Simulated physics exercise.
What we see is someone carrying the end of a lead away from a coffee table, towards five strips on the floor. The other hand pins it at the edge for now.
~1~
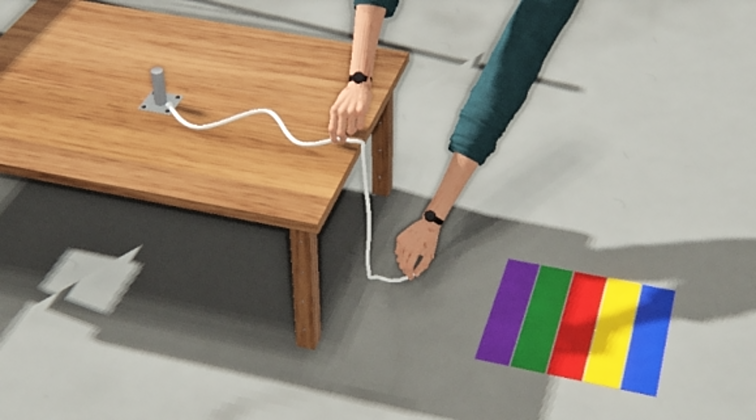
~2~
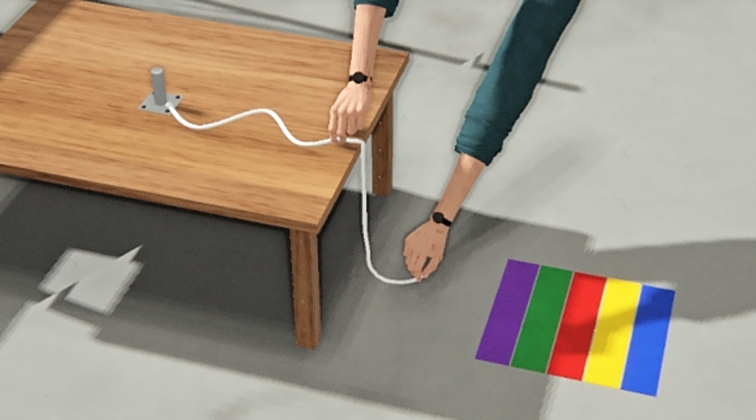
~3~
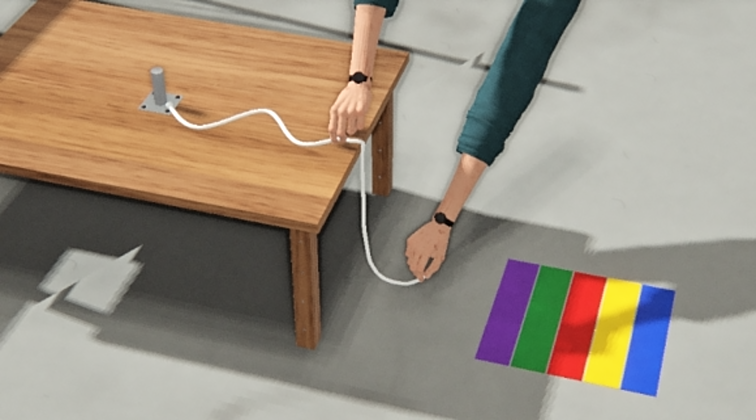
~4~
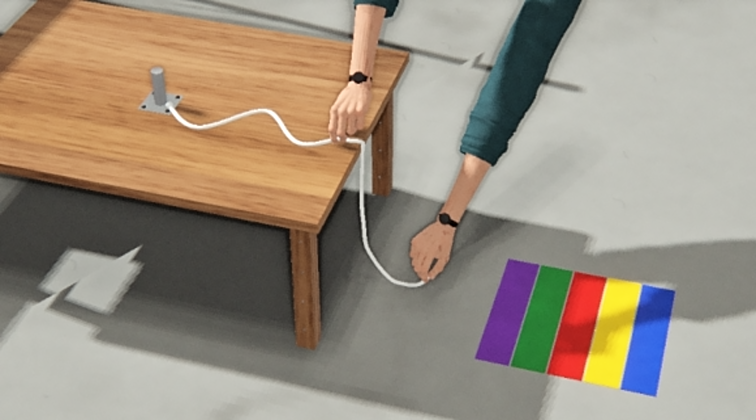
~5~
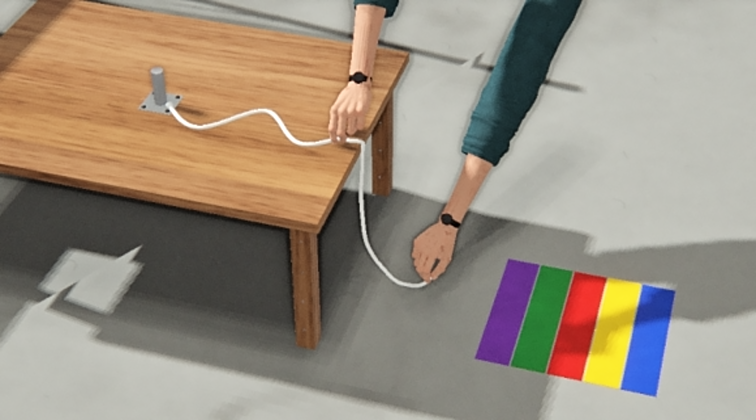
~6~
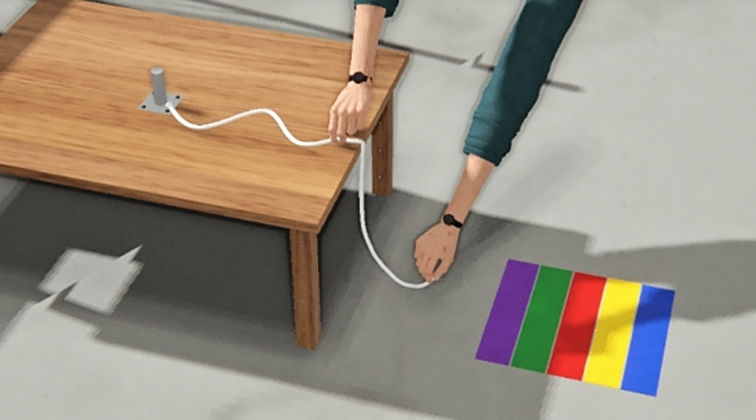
A hand holding the white cord's end moves slightly right while another pins it down.
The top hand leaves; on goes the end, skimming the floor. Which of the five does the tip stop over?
The end stops over the red strip.
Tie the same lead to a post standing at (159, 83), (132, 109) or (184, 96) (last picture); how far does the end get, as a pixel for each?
Try by try, around (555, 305), (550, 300) and (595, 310).
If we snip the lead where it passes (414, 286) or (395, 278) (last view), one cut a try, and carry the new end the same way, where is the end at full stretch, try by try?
Near (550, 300) and (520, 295).
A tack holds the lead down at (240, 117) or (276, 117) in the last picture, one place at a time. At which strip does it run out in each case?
One after the other, green; green.
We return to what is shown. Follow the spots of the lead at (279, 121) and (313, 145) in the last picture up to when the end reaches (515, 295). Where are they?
Near (303, 132) and (360, 143).
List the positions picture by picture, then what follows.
The first picture shows end (413, 275); purple (498, 343); green (533, 350); red (569, 358); yellow (606, 365); blue (642, 373).
The second picture shows end (422, 276); lead through (184, 123) (250, 113) (292, 139) (362, 148) (364, 207) (370, 266).
The third picture shows end (424, 277).
The fourth picture shows end (428, 278); lead through (184, 123) (250, 113) (292, 139) (362, 148) (362, 207) (378, 265).
The fifth picture shows end (430, 278).
The sixth picture shows end (433, 279); lead through (184, 123) (250, 113) (292, 139) (362, 148) (362, 207) (382, 265).
Soon after, end near (514, 295); over purple.
After that, end near (555, 303); over green.
At the stop, end near (579, 308); over red. It gets as far as the red strip.
